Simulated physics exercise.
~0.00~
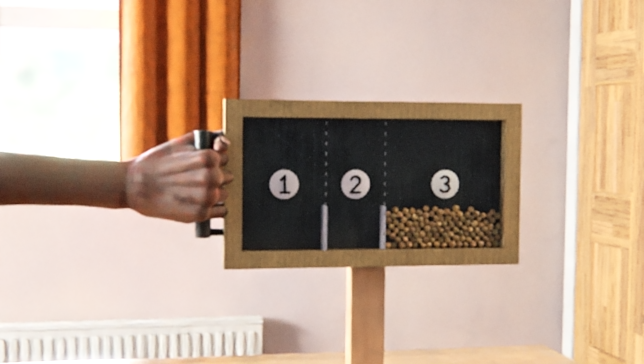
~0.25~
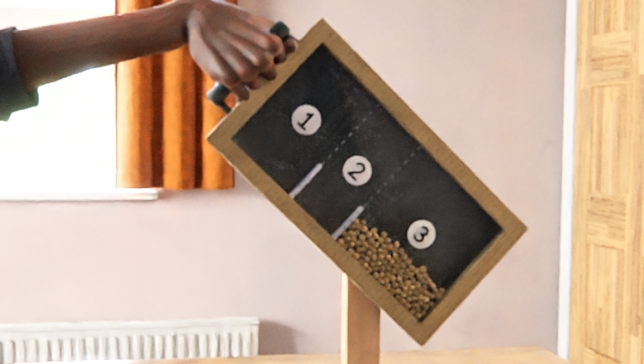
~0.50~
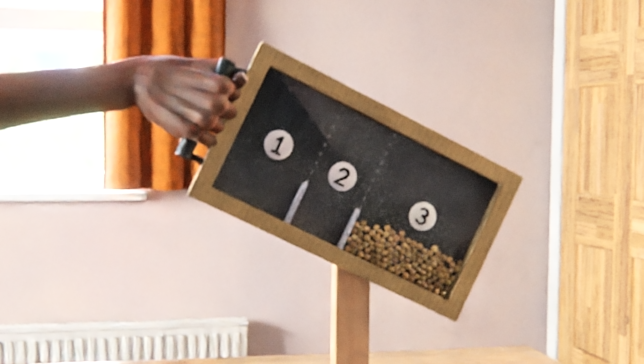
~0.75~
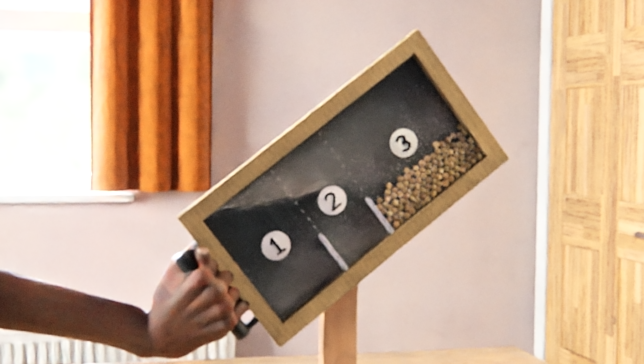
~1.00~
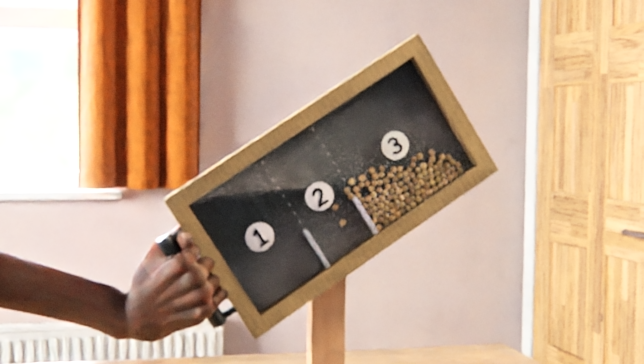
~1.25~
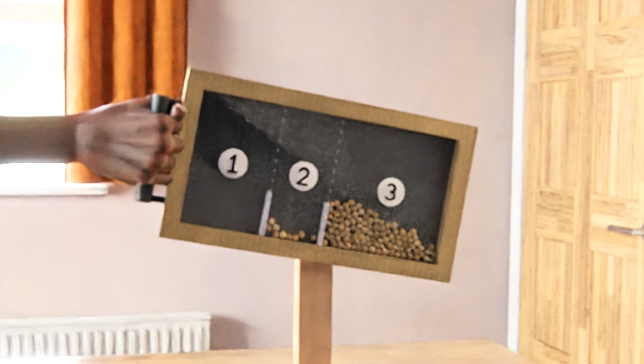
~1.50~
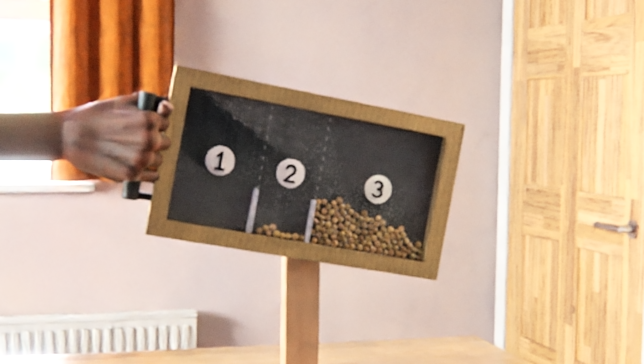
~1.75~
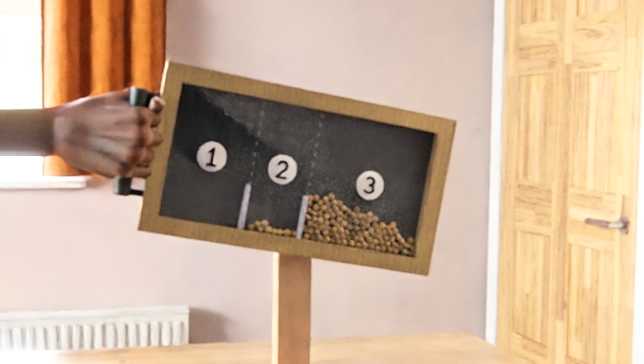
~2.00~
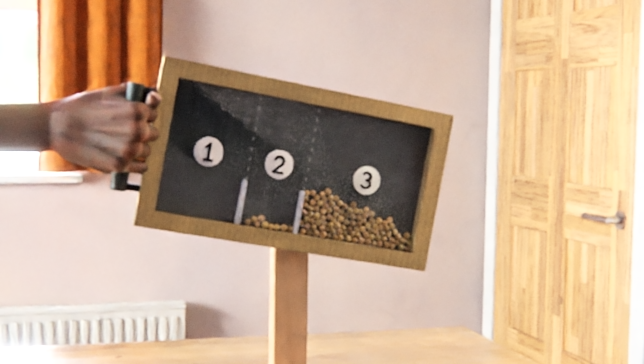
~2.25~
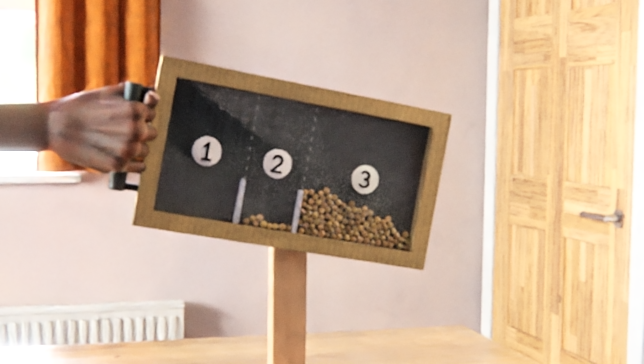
A hand tilts a framed box both ways, and a few beads spill into the middle section.
